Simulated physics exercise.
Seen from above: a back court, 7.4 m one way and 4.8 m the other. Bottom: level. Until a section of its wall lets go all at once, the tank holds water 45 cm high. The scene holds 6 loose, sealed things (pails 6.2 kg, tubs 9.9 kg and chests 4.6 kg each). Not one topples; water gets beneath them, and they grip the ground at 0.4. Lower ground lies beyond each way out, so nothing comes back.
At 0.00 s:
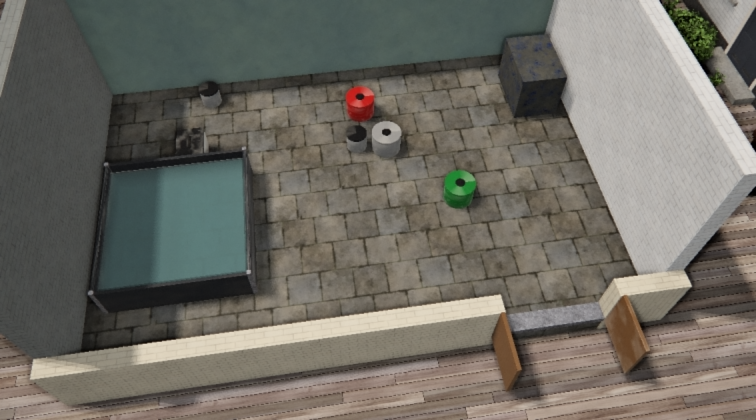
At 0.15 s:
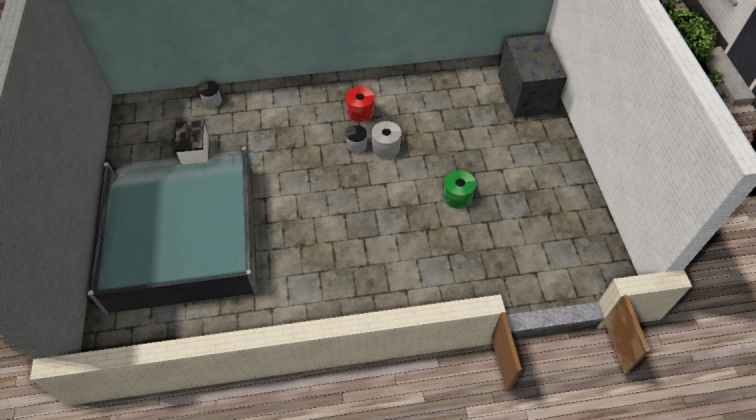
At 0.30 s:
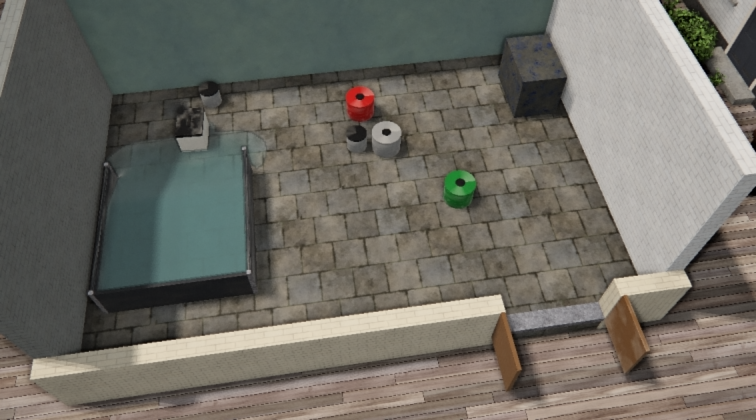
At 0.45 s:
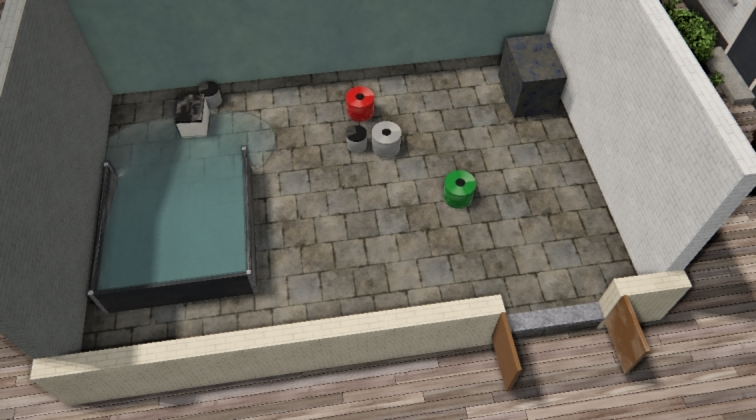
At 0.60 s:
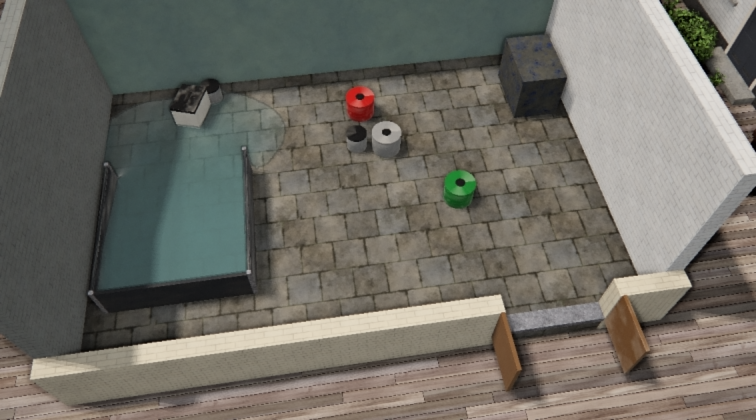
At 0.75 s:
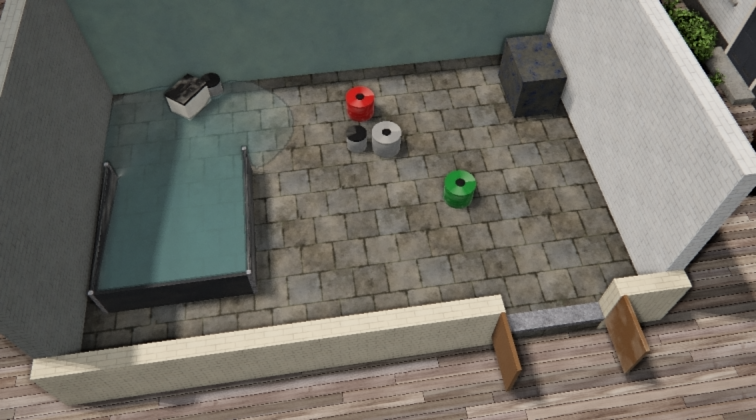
Water slips out over the top side of a dark-framed tank at the left of a paved, walled court, seen from above by a camera that stays still. A red tub, a pale grey one and a small dark-topped one sit near the middle, a green one to their right, and a dark chest in the far right corner. The clear sheet spreads toward the back wall, pushing a white box up to a small tub and turning it, while the red and green tubs stay put.
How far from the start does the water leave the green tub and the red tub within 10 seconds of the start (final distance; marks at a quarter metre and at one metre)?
By the end the green tub is close to its start and the red tub is well away.
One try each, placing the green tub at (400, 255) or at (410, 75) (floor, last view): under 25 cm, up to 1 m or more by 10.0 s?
Well, it scarcely moves on the first try and gets swept off on the second.
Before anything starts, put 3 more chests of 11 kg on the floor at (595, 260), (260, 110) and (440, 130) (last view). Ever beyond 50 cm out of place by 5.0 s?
Order as asked - not as far, farther, farther.
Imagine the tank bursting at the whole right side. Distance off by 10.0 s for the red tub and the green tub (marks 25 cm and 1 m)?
Outcome - red tub: Long-distance displacement, green tub: Long-distance displacement.
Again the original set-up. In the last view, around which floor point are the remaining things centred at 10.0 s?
Near (418, 198).
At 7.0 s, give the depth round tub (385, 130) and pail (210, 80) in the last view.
Close to 3 and 7 centimetres.
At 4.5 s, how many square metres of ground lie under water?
The covered patch comes to about 23 m2.
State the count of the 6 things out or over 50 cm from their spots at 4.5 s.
Tally: 5.
After 2.0 s the green tub is near (460, 183), 0.0 m from its start, aground; the red tub is near (360, 97), 0.0 m from its start, aground; 0 of 6 are out; 2 afloat.
After 4.5 s the green tub is near (460, 183), 0.0 m from its start, aground; the red tub is near (475, 132), 1.9 m from its start, aground; 0 of 6 are out; 2 afloat.
After 7.0 s the green tub is near (464, 184), 0.1 m from its start, aground; the red tub is near (576, 210), 3.7 m from its start, aground; 0 of 6 are out; 1 afloat.
After 10.0 s the green tub is near (464, 185), 0.1 m from its start, aground; the red tub is near (493, 283), 3.8 m from its start, aground; 0 of 6 are out; 1 afloat.
